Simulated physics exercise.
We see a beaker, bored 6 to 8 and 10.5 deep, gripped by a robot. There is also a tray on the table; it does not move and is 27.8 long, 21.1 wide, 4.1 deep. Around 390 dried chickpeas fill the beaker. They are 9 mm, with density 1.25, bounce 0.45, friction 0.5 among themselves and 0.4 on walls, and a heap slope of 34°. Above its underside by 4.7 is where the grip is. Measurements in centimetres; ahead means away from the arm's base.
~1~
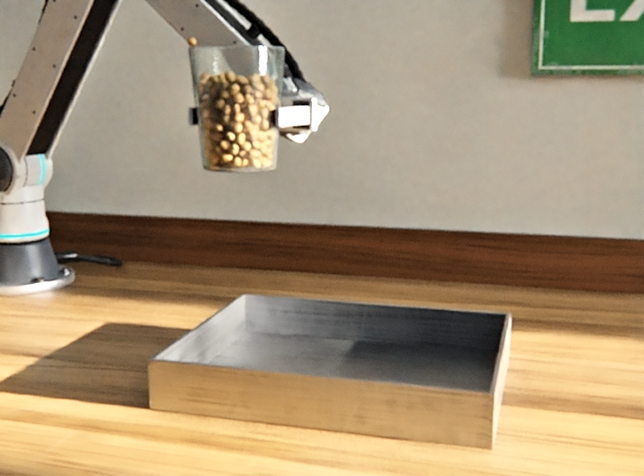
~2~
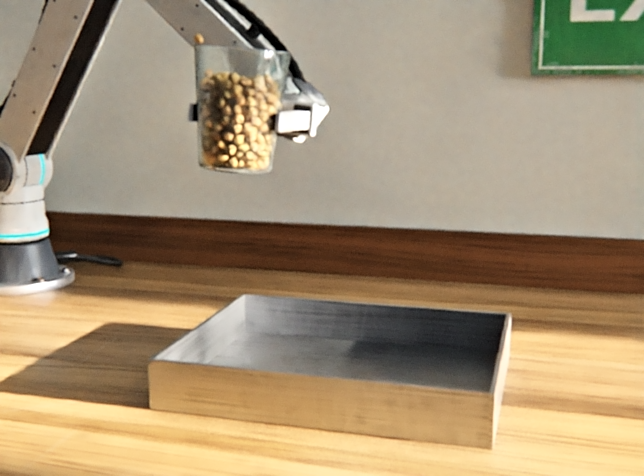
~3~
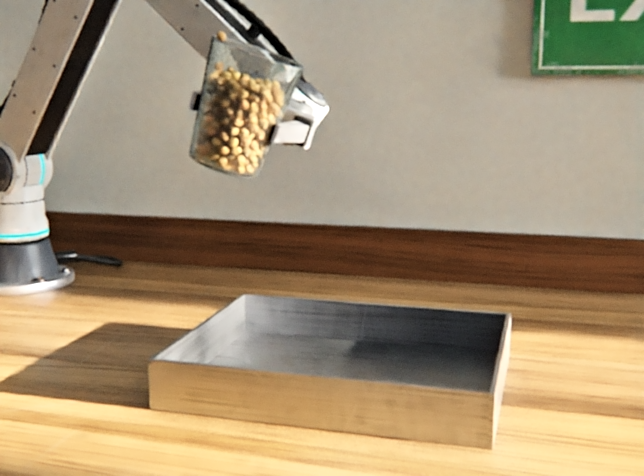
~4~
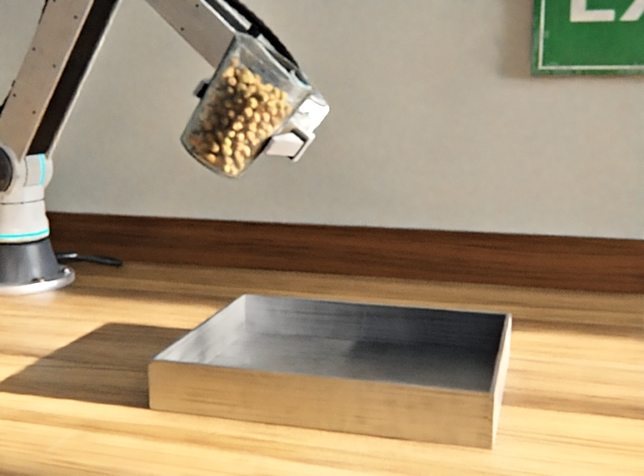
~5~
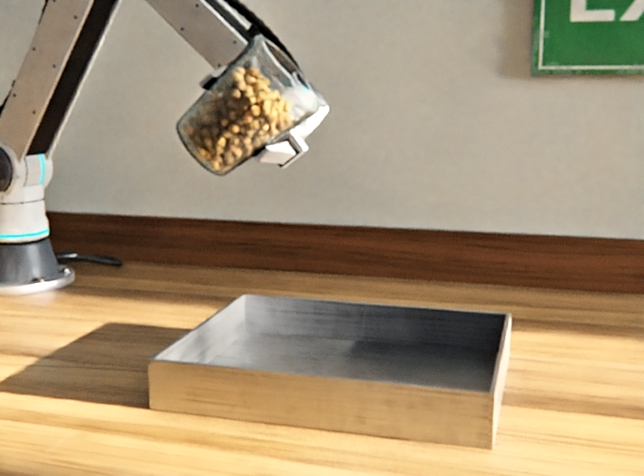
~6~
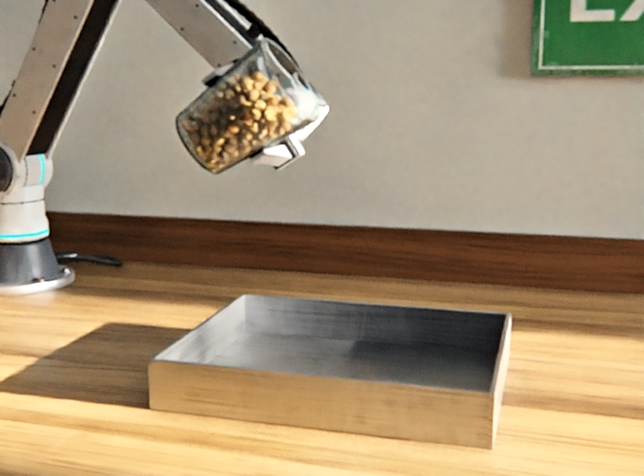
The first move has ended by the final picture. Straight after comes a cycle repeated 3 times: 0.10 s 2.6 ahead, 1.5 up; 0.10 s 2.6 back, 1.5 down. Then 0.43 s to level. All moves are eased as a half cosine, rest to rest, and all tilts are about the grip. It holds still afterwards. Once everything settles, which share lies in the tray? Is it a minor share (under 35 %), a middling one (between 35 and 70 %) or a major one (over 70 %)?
A minor share.
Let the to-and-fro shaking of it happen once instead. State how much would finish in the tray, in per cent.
It would be near 10 per cent.
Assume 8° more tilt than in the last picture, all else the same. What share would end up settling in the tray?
Around 40 in a hundred, I'd say.
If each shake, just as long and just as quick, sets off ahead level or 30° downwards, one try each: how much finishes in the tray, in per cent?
15 and 5 %.
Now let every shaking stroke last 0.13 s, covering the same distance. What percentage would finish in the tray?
It would be some 10 %.
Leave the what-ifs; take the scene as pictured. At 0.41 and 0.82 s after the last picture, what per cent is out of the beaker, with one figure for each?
Estimates in order: Close to 15, close to 25.
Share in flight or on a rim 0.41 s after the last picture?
I'd reckon close to 8 per cent.
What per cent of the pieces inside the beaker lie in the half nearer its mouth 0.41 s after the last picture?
That share comes to roughly 50 percent.
Then, 0.41 s later, tilted 57° forward, highest piece 27 above the table; 321 in the beaker, 34 in the tray, 32 in flight or on a rim.
Then, 0.82 s later, tilted 27° forward, highest piece 28 above the table; 284 in the beaker, 98 in the tray, 4 on the table or floor, 1 in flight or on a rim.
Then, 1.23 s later, level, highest piece 29 above the table; 284 in the beaker, 98 in the tray, 5 on the table or floor.
Then, 2.28 s later, level, highest piece 29 above the table; 284 in the beaker, 98 in the tray, 5 on the table or floor.
At rest, 284 in the beaker, 98 in the tray, 5 on the table or floor. That is 25 % in the tray.
